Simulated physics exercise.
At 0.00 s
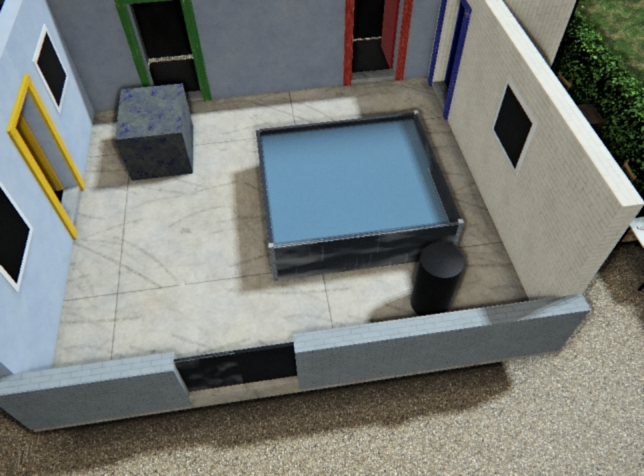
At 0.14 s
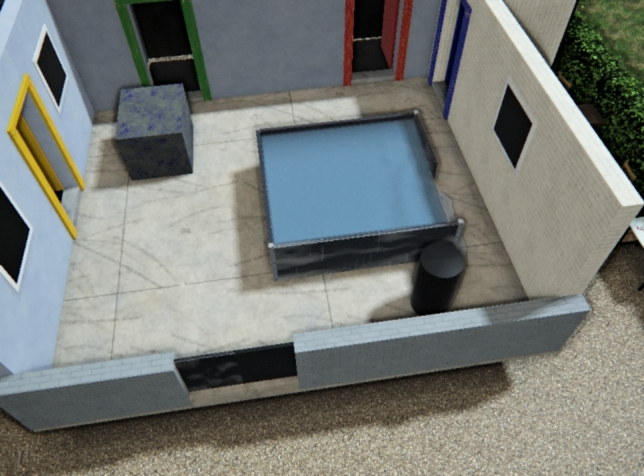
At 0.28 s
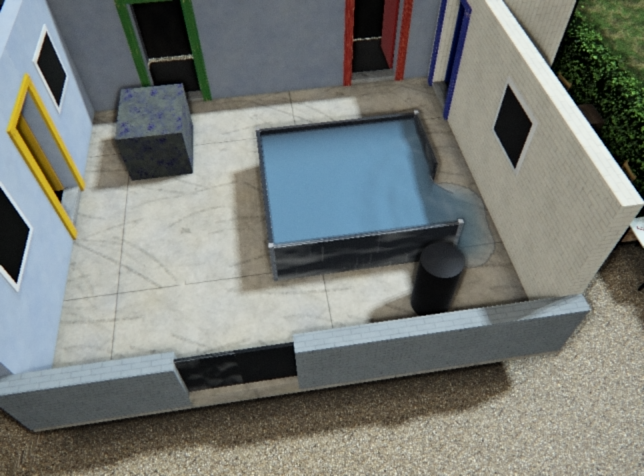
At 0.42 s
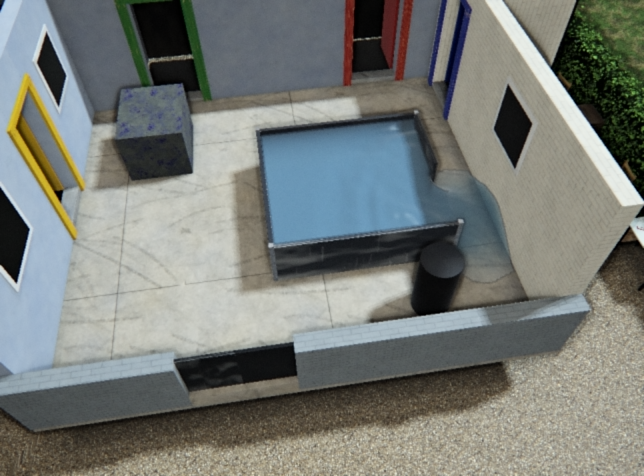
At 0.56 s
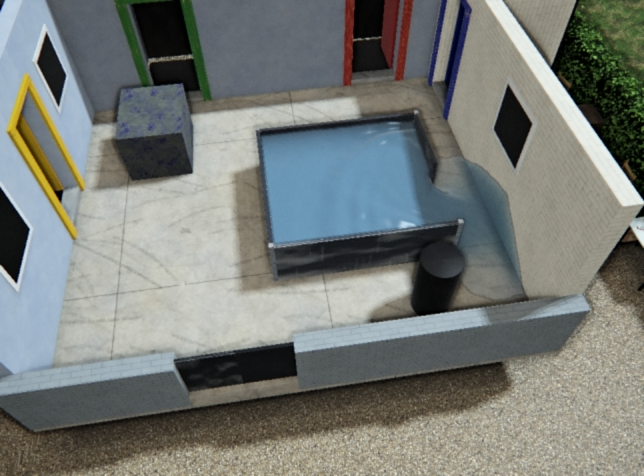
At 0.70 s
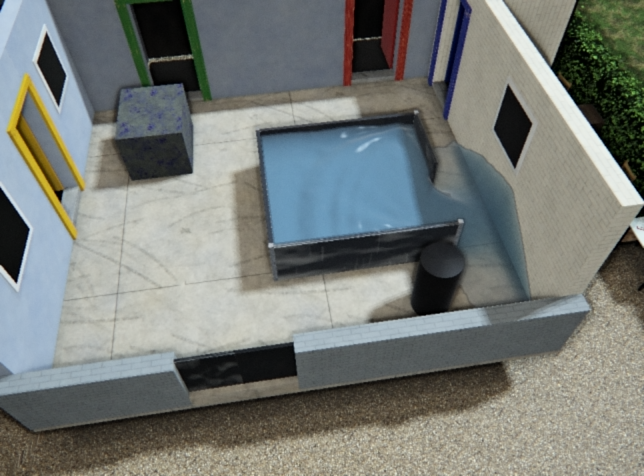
A blue-filled tank in a walled courtyard losing part of its right side, water pouring out and spreading along the right wall.
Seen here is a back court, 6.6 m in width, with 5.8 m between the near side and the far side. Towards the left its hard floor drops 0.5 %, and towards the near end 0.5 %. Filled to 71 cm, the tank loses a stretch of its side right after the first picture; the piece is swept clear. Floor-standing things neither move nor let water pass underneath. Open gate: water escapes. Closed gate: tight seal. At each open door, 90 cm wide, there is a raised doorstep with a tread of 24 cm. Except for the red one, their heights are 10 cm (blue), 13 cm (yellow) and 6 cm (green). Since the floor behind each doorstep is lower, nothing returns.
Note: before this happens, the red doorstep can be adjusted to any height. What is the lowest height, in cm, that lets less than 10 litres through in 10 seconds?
About 25 cm.
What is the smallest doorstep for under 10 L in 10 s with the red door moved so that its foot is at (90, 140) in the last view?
Around 14.5 cm would do it.
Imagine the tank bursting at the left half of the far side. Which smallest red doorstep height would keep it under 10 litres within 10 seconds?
At least roughly 13.5 centimetres tall.
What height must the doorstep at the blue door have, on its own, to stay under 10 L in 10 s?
Roughly 20 cm at the blue door.
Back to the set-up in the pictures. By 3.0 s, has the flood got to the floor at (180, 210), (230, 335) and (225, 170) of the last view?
One by one: Clear, drenched, clear.
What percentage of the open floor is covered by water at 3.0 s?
Some 50 per cent is wet.
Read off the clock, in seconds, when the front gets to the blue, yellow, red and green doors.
Blue: 1.1 s; yellow: 4.0 s; red: 1.6 s; green: 3.6 s.
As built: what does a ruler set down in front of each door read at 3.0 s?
At the blue door the depth is 13 cm, at yellow 0 cm, at red 25 cm and at green 0 cm.
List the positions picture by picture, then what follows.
The first frame shows still water, 71 cm deep, in the tank at (351, 177); the red door at (376, 37) is dry.
In the second frame, the gap is at (439, 216), the front 0.3 m out at a hidden place; the back of the tank holds 71 cm.
In the third frame, water pours out at (439, 216) and has run 0.8 m, to (480, 205); about 11 cm deep outside, 71 cm at the back.
In the fourth frame, the gap is at (439, 217), the front 0.9 m out at (470, 176); the back of the tank holds 71 cm.
In the fifth frame, water pours out at (439, 217) and has run 1.2 m, to (463, 159); about 14 cm deep outside, 71 cm at the back.
In the sixth frame, the front is at (455, 143), 1.5 m from the gap at (439, 217); 2.1 m2 of floor is wet, 71 cm left at the back; the red door at (376, 37), 3.8 m from the gap, is still 2.3 m from the nearest water.
After 1.4 s water covers 15 % of the floor, deepest (60 cm) near (490, 228); it has not reached the red door.
After 3.0 s water covers 50 % of the floor, deepest (48 cm) near (450, 317); 25 cm at the red door, 68 litres in over its 10 cm doorstep.
After 10.0 s water covers 100 % of the floor, deepest (20 cm) near (204, 378); 11 cm at the red door, 264 litres in over its 10 cm doorstep.
At the red door as built, the water arrived by 1.7 s and peaked near 26 cm at 2.8 s.
With a doorstep of 22 cm, 22 litres would have come in within the 10 s; with 30 cm, 1 litre. So under 10 litres takes about 25 cm.
